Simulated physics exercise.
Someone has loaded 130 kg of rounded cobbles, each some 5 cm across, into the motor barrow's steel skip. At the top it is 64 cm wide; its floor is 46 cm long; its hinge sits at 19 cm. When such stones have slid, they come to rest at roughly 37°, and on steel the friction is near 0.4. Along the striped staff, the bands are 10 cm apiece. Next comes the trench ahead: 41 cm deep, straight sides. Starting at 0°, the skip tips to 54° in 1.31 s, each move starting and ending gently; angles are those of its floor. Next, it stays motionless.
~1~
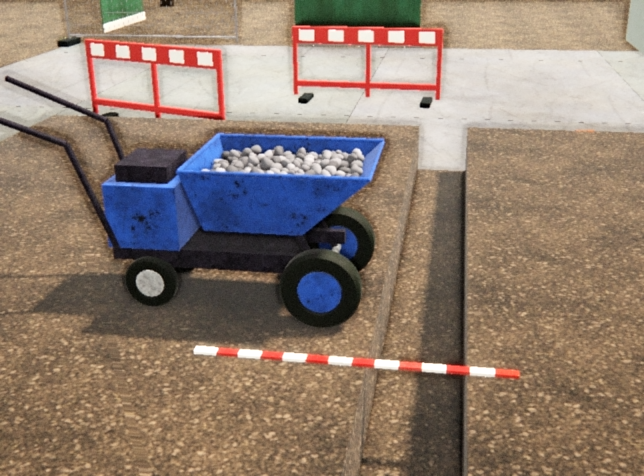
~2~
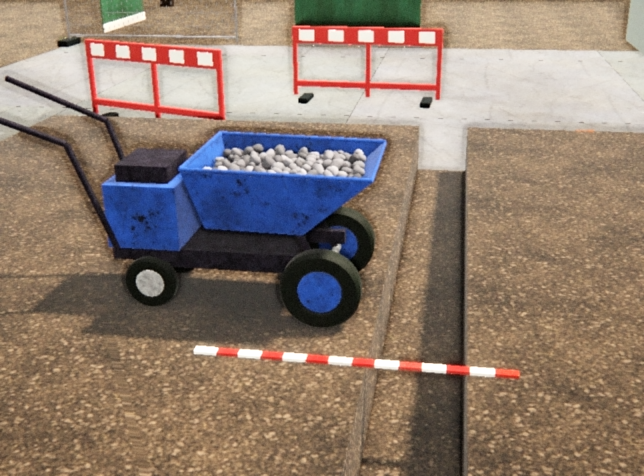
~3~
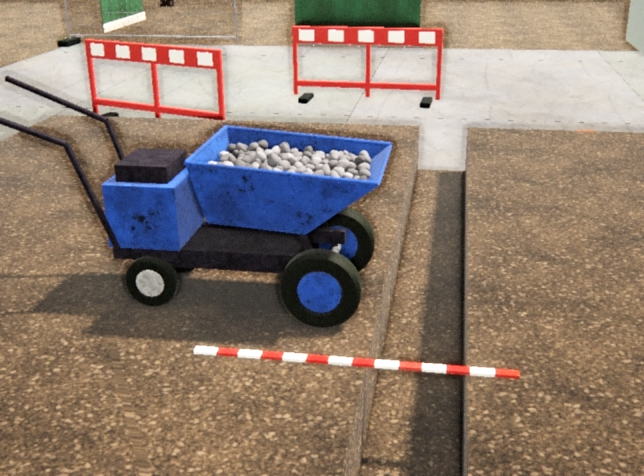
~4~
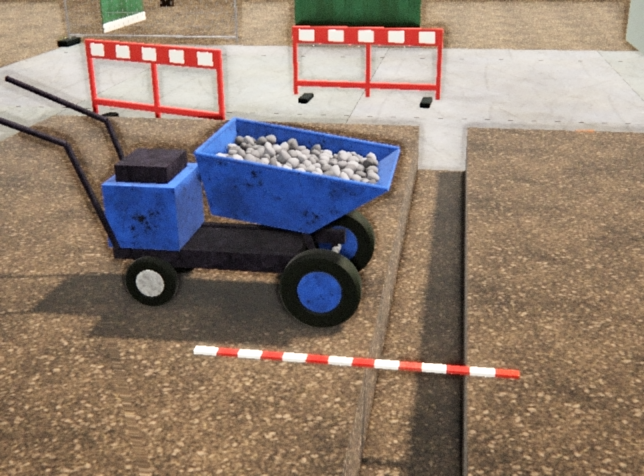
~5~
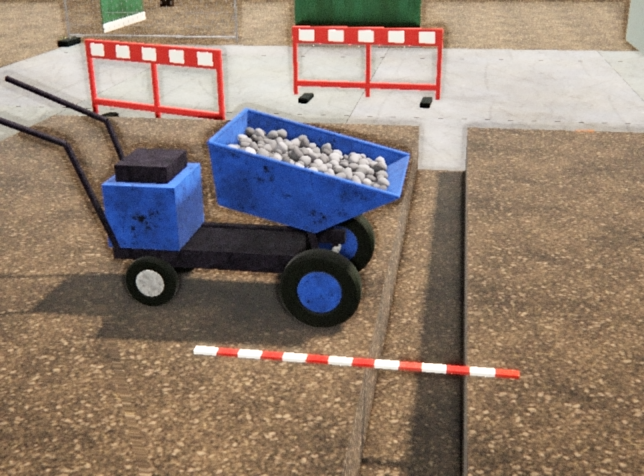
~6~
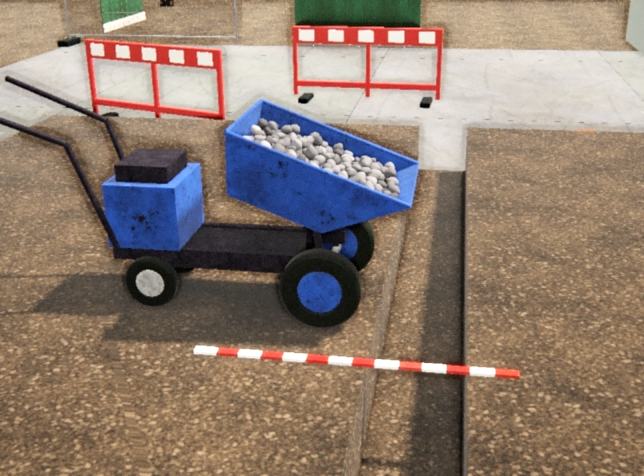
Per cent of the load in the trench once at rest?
About 38 %.
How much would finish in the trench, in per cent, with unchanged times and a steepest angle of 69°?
In that case near 25 per cent.
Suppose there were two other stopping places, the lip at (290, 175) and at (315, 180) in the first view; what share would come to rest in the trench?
First place roughly 85%, second roughly 80%.
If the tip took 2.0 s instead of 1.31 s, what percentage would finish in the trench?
Probably about 40 in a hundred.
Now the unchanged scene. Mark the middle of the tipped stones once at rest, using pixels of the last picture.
(481, 305).
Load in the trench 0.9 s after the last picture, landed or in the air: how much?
Around 5 per cent of it.
Then, 0.4 s after the last picture the floor is at 45°, 100 % in the skip; the foremost stones are at (428, 226).
Then, 0.9 s after the last picture the floor is at 54°, 86 % in the skip, 4 % in the trench, 10 % past the trench; the foremost stones are at (499, 297).
Then, 1.2 s after the last picture the floor is at 54°, 56 % in the skip, 7 % in the trench, 37 % past the trench; the foremost stones are at (584, 326).
Then, 3.2 s after the last picture the floor is at 54°, 16 % in the skip, 38 % in the trench, 46 % past the trench; the foremost stones are past the picture's edge.
